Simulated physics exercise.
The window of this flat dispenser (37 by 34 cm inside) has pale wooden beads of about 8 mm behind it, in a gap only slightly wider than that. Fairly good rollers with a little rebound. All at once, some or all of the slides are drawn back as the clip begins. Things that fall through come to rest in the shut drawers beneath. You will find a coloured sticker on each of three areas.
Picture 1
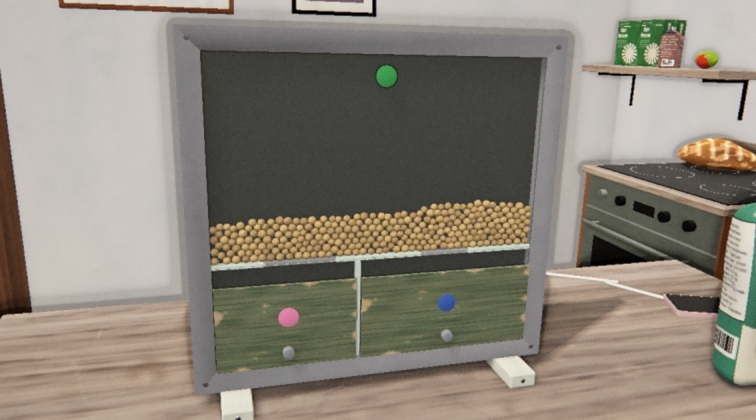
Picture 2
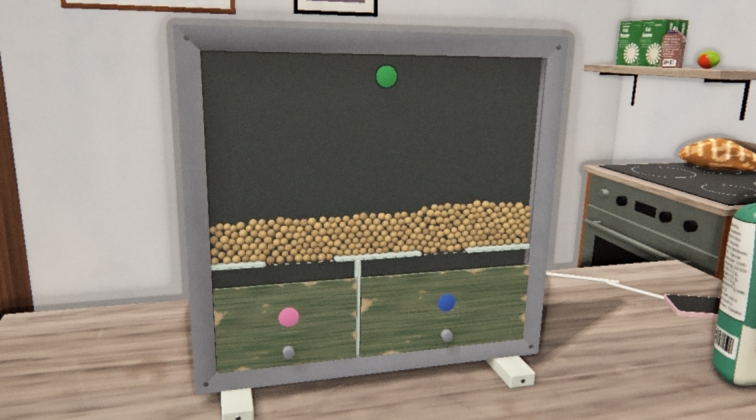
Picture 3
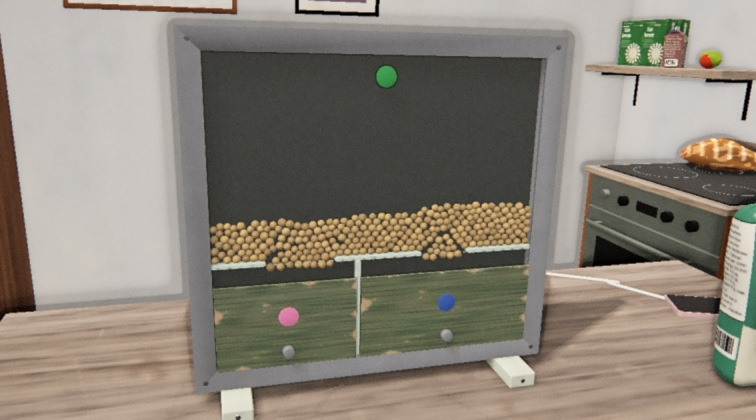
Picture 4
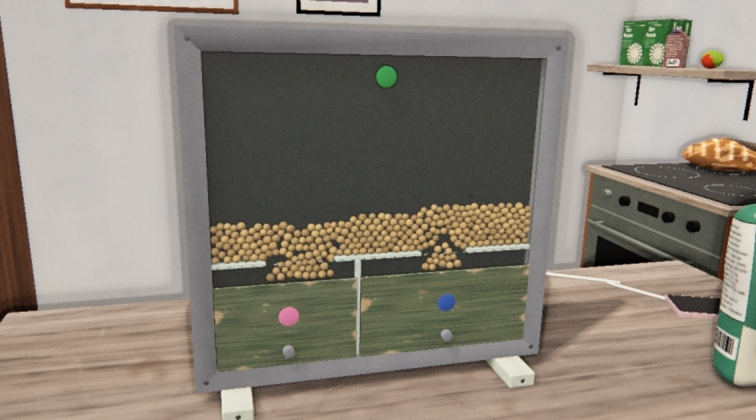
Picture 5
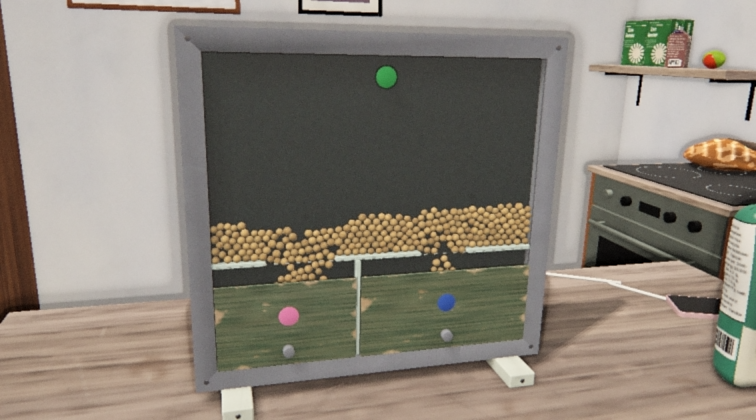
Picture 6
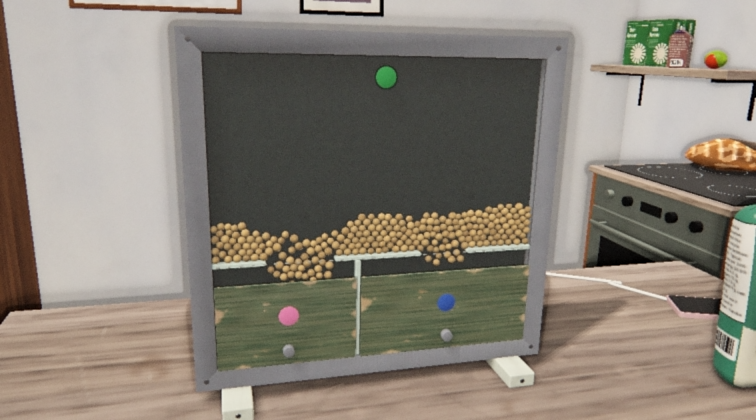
On a kitchen counter, wooden beads in a flat dispenser sinking through two gaps in a pale shelf, dipping above each opening.
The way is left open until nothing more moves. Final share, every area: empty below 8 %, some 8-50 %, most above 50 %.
Pink drawer: Some; blue drawer: Some; green store: Some.
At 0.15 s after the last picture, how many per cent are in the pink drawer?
That comes to some 25 percent of the load.
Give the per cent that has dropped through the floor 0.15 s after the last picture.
I'd guess near 50 in a hundred.
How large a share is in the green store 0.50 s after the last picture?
The share there is some 35 per cent.
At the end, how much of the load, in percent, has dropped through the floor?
75 per cent, roughly.
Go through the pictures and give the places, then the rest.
In the first picture, about 280 beads; load centre (385, 234); pink (289, 318), blue (447, 303), green (387, 76); slides (260, 264) to (339, 259), (416, 253) to (470, 250).
In the second picture, 2 of 2 slides gone; load centre (385, 234); 0 out.
In the third picture, load centre (385, 233); 13 out.
In the fourth picture, load centre (388, 239); 32 out.
In the fifth picture, load centre (388, 239); 44 out.
In the sixth picture, load centre (387, 239); 66 out.
Then, 0.15 s after the last picture, 50 % are out; pink 25 %, blue 20 %, green 50 %.
Then, 0.50 s after the last picture, 65 % are out; pink 35 %, blue 30 %, green 35 %.
Then, 1.20 s after the last picture, 75 % are out; pink 35 %, blue 35 %, green 25 %.
At rest 1.5 s after the last picture, 75 % are out; pink 35 %, blue 35 %, green 25 %.
